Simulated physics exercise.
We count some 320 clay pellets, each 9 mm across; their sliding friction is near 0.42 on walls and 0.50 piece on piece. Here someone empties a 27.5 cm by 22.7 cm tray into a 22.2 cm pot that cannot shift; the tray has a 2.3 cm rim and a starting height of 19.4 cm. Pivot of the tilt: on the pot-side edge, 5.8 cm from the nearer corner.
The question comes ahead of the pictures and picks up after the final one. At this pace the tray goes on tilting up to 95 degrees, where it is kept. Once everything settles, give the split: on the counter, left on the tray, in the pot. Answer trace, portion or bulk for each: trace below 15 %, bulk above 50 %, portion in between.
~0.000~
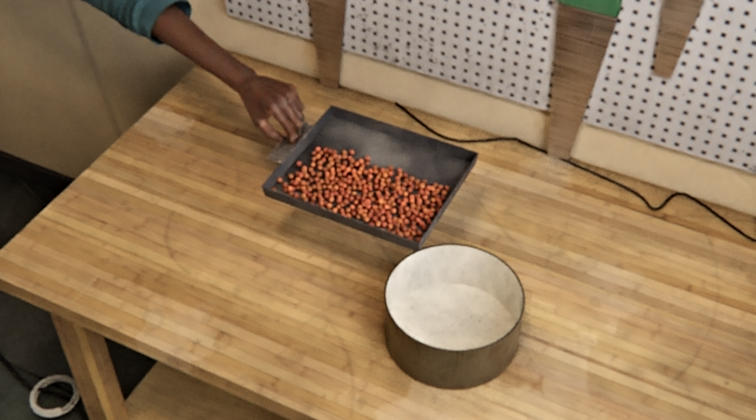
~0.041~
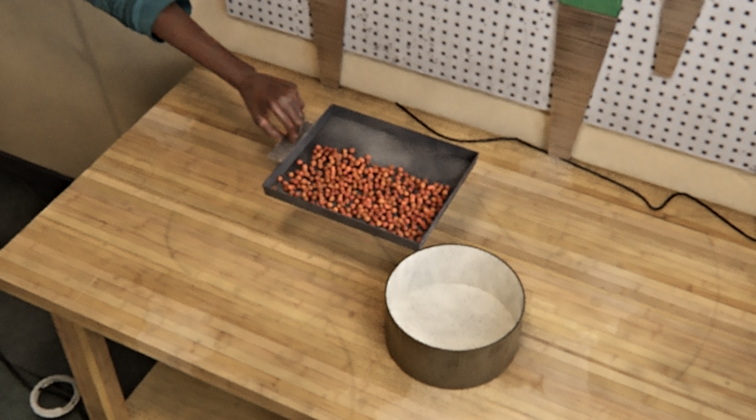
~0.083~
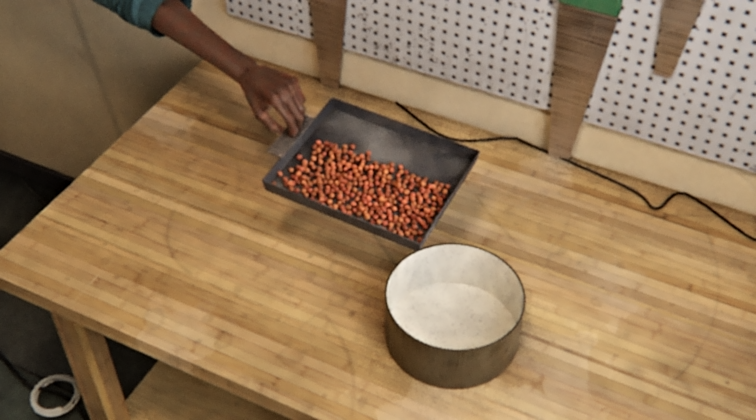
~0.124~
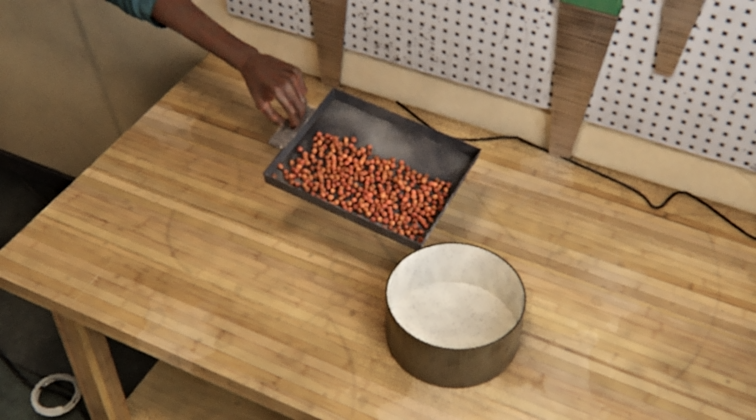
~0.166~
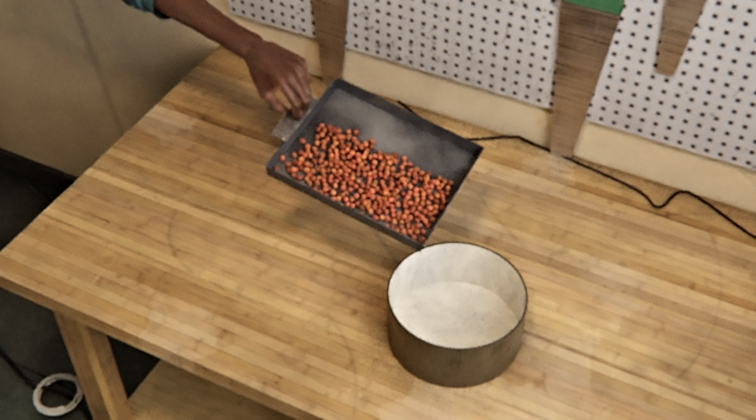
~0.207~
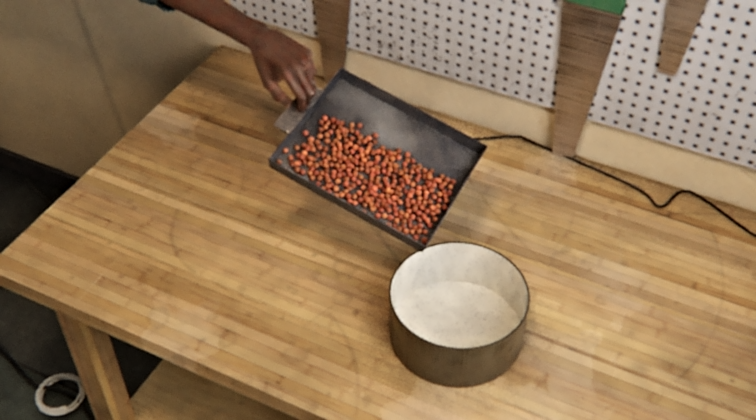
Counter: Trace. Tray: Trace. Pot: Bulk.
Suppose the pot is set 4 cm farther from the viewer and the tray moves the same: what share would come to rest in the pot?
In that setup it would come to near 95 per cent.
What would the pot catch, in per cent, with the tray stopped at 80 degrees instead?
Roughly 60 %.
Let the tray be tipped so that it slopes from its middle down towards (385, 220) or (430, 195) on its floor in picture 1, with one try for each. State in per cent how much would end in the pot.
Approximately 60 percent, then 40 percent.
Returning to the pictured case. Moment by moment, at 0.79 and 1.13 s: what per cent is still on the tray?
Close to 95 at the first time and 20 at the second.
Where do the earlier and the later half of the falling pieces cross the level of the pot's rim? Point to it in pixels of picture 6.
First half close to (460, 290), second half close to (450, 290).
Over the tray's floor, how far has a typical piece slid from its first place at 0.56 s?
Roughly 4 cm.
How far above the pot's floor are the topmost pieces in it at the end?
Roughly 2.0 cm.
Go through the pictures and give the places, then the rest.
The first frame shows tray tilt 0 degrees, front corners at (264, 186) and (418, 242); middle of the pieces at (365, 191); pot at (455, 295).
The second frame shows tray tilt 1 degrees, front corners at (265, 184) and (419, 242); middle of the pieces at (366, 190).
The third frame shows tray tilt 3 degrees, front corners at (265, 180) and (419, 242), lowest corner right front; middle of the pieces at (366, 188).
The fourth frame shows tray tilt 7 degrees, front corners at (266, 173) and (420, 242), lowest corner right front; middle of the pieces at (367, 183).
The fifth frame shows tray tilt 12 degrees, front corners at (268, 165) and (423, 243), lowest corner right front; middle of the pieces at (369, 179).
The sixth frame shows tray tilt 16 degrees, front corners at (272, 159) and (425, 244), lowest corner right front; middle of the pieces at (372, 175); pot at (459, 293). Its pace works out near 110 degrees a second.
After 0.56 s, tilt 55 degrees; the tray holds 100 %, the pot 0 %.
After 0.79 s, tilt 80 degrees; the tray holds 95 %, the pot 0 %.
After 1.13 s, tilt 95 degrees; the tray holds 20 %, the pot 65 %.
In the end, at 2.1 s, counter 0 %, tray 5 %, pot 95 %.
